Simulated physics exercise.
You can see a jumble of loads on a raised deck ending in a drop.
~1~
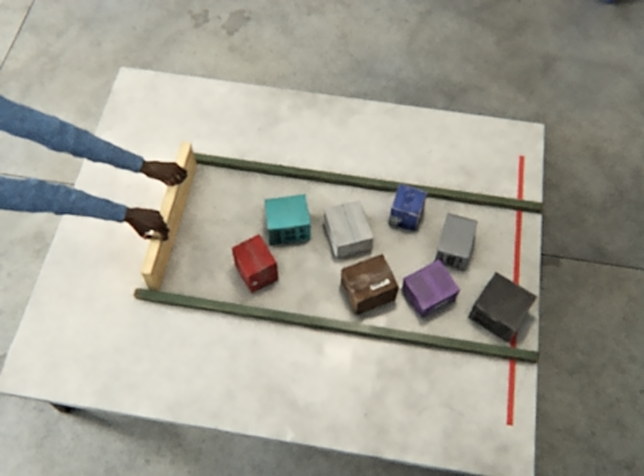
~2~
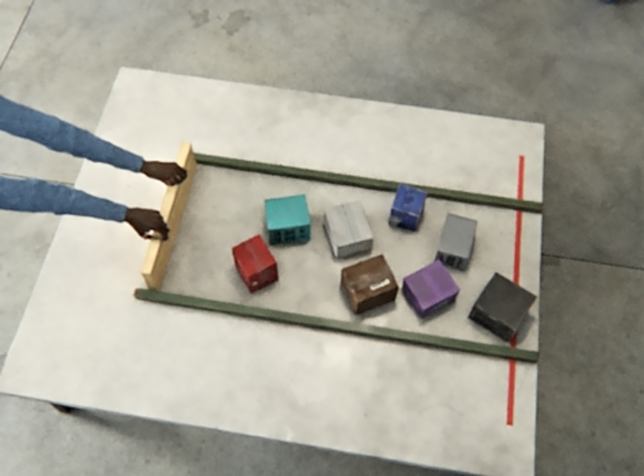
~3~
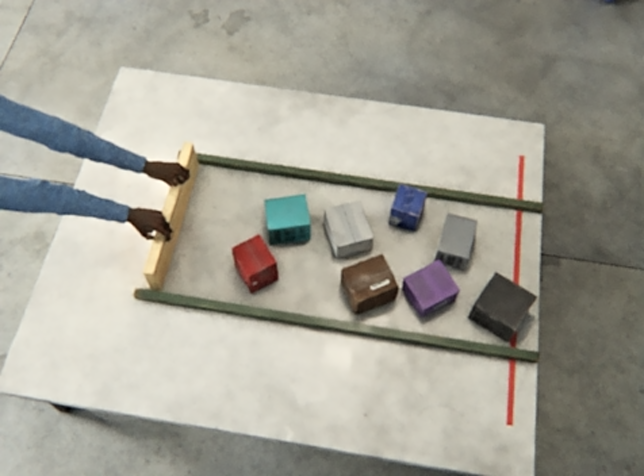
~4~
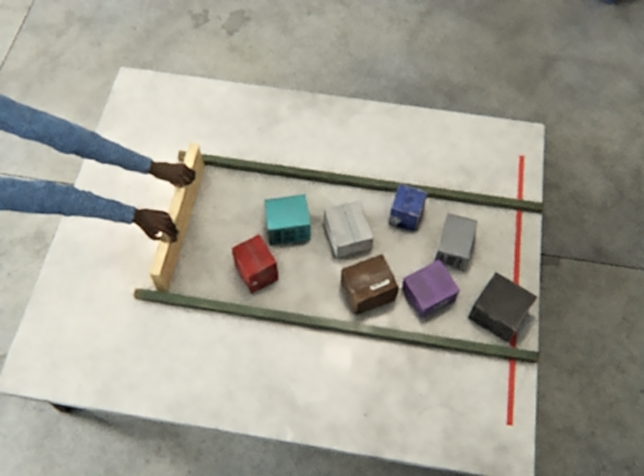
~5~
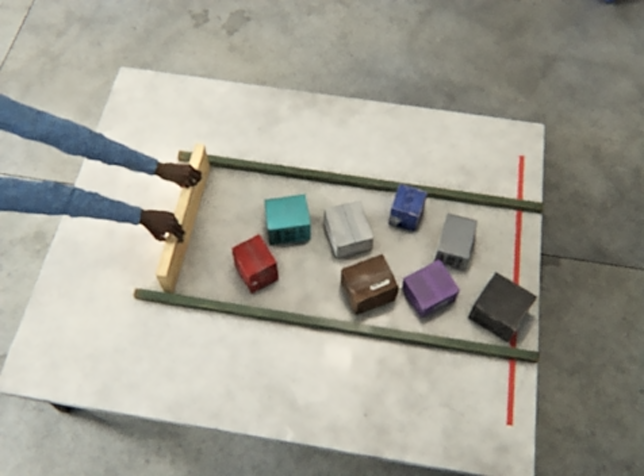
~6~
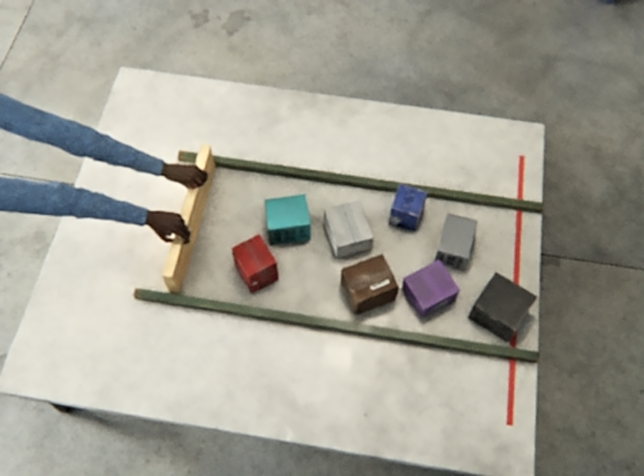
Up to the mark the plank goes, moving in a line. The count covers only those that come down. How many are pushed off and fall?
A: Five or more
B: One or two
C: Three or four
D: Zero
A, five or more.
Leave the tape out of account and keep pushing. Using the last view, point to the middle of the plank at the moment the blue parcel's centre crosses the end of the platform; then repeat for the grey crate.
Middle: Roughly (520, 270); roughly (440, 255).
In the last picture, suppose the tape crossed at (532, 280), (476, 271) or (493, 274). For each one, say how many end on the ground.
In order: 8, 3 and 5.
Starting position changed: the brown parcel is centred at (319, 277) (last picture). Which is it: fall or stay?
From that spot it ends up off.
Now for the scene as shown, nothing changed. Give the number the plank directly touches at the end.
3 touch it.
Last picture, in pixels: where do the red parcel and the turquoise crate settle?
About (535, 318), and about (541, 263).
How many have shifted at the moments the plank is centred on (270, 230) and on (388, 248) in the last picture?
At the first spot 2, then 8.
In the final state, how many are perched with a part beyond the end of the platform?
You'd get 3.
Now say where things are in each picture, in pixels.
In the first picture, black crate (502, 307); grey crate (456, 242); purple tote (430, 289); plank (171, 215); tape (516, 278).
In the second picture, grey crate (456, 242); white parcel (348, 229).
In the third picture, purple tote (430, 289); red parcel (255, 264).
In the fourth picture, black crate (502, 307); plank (179, 216).
In the fifth picture, grey crate (456, 242); brown parcel (369, 284).
In the sixth picture, black crate (502, 307); grey crate (456, 242); purple tote (430, 289); plank (191, 218); tape (516, 278).
Soon after, none off yet; black crate at rest near (502, 307); grey crate at rest near (456, 242); purple tote at rest near (430, 289).
At rest, the number that fall off is five or more; fallen, white parcel, brown parcel, purple tote, grey crate and black crate.
